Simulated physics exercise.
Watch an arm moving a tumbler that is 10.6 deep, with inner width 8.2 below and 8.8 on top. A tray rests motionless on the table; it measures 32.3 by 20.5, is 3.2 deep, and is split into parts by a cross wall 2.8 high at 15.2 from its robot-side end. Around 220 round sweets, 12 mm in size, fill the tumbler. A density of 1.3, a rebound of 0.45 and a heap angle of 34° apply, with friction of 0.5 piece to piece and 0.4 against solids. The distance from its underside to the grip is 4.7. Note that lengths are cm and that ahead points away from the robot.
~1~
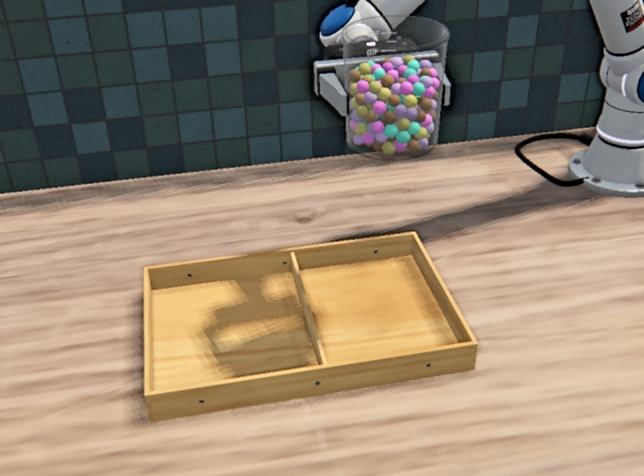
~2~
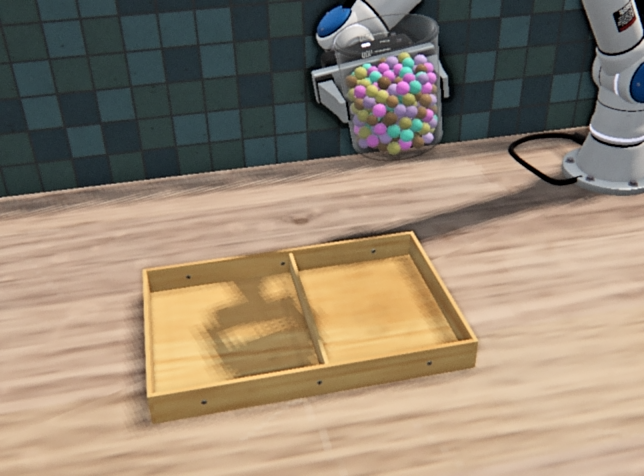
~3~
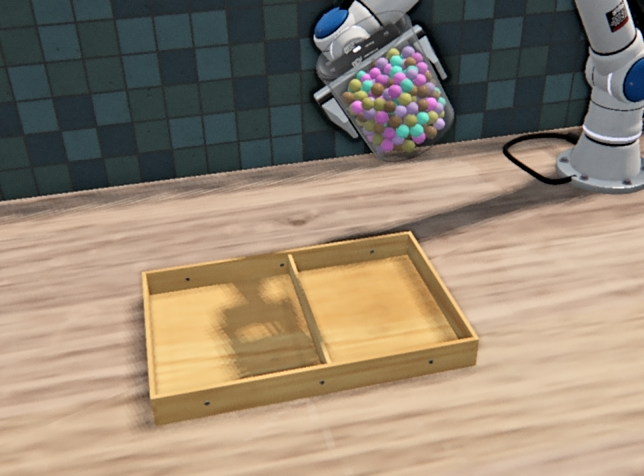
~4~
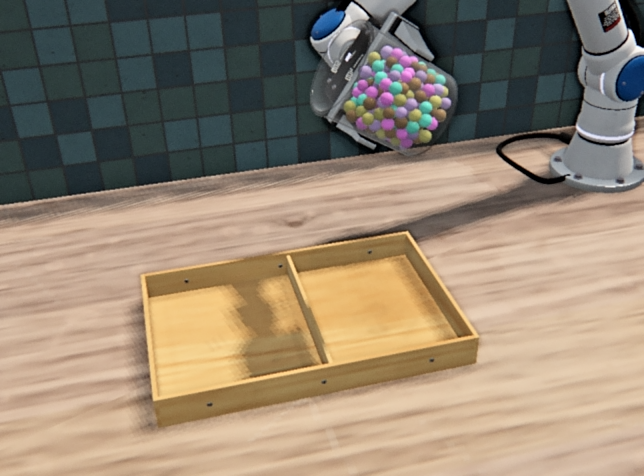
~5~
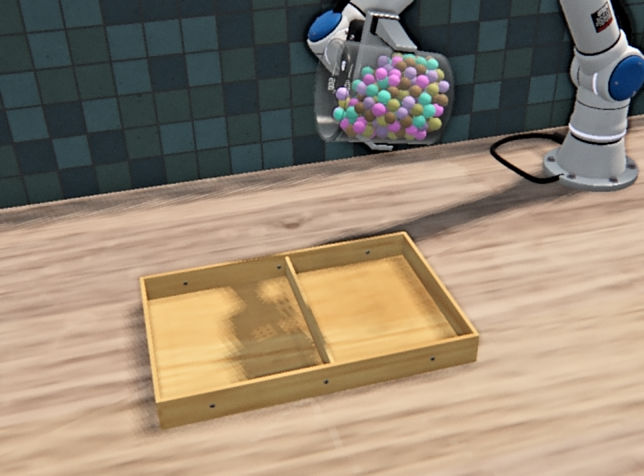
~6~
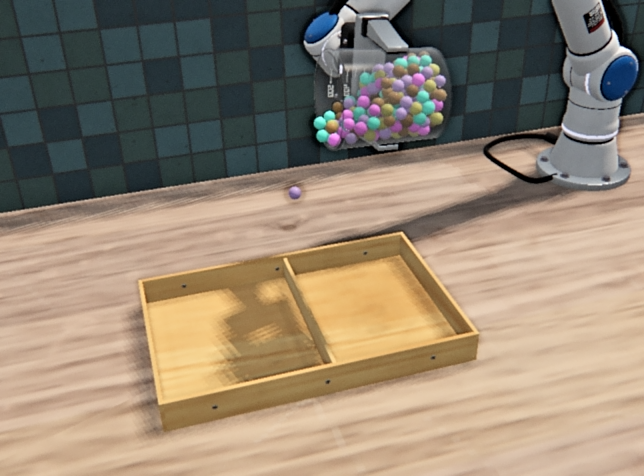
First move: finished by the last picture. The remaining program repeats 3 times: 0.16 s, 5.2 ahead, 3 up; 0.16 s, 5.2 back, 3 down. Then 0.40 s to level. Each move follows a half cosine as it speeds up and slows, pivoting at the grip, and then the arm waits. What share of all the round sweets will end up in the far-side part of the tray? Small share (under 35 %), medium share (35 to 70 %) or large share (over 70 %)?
A large share.
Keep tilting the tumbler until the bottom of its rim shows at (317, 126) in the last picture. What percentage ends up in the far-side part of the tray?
I'd put it at roughly 50 %.
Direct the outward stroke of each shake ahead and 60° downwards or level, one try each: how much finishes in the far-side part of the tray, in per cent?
First try about 25 %, second try about 75 %.
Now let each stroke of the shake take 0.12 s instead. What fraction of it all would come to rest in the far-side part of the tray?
95 %.
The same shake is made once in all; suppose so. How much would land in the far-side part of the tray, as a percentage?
About 60 %.
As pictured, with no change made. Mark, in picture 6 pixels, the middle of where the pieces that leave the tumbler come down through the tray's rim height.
Centre: Roughly (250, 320).
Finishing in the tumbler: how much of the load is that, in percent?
I'd put it close to 10 per cent.
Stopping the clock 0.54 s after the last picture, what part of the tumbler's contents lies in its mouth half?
80 per cent.
Then, 0.54 s later, tilted 86° forward, highest piece 28 above the table; 129 in the far-side part, 78 in the tumbler, 9 in the robot-side part, 8 in flight or on a rim.
Then, 1.09 s later, tilted 66° forward, highest piece 26 above the table; 181 in the far-side part, 20 in the tumbler, 18 in the robot-side part, 5 on the table or floor.
Then, 1.56 s later, level, highest piece 25 above the table; 181 in the far-side part, 20 in the tumbler, 18 in the robot-side part, 5 on the table or floor.
Then, 2.61 s later, level, highest piece 25 above the table; 181 in the far-side part, 20 in the tumbler, 18 in the robot-side part, 5 on the table or floor.
At rest, 181 in the far-side part, 20 in the tumbler, 18 in the robot-side part, 5 on the table or floor. That is 81 % in the far-side part of the tray.
